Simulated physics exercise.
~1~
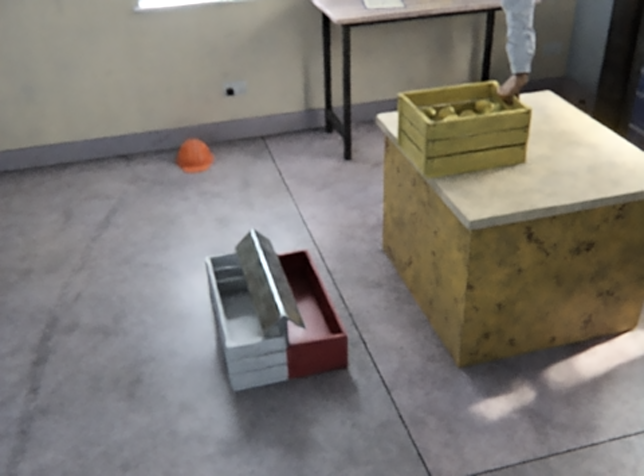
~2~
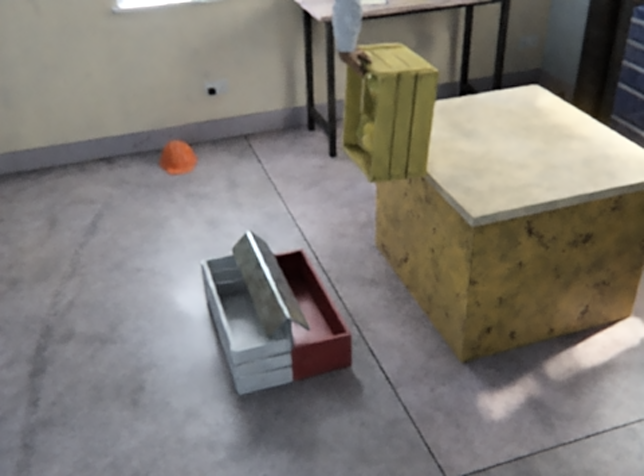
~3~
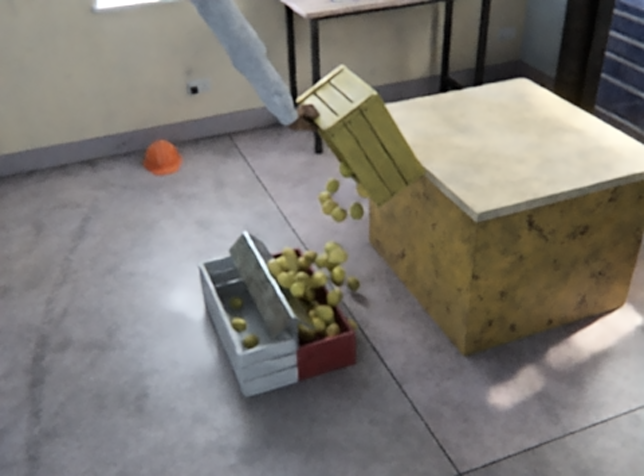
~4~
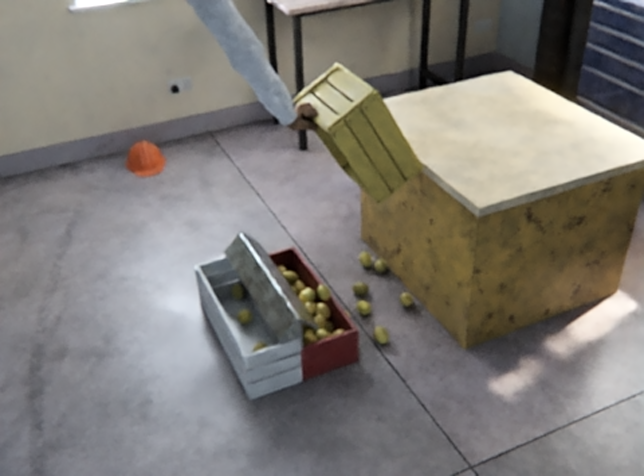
A yellow slatted box full of lemons sits at the edge of a bench top, a hand gripping it, above a red trough and a white bin joined by a steel ridge. The hand brings the box out to the left and tips it onto its side. It turns further until its mouth points down, and lemons pour onto the ridge and into the red trough, a few reaching the white bin. At the end the box stays tipped, most lemons lie in the red trough, a few rest in the white bin, and several are scattered on the floor beside the bench.
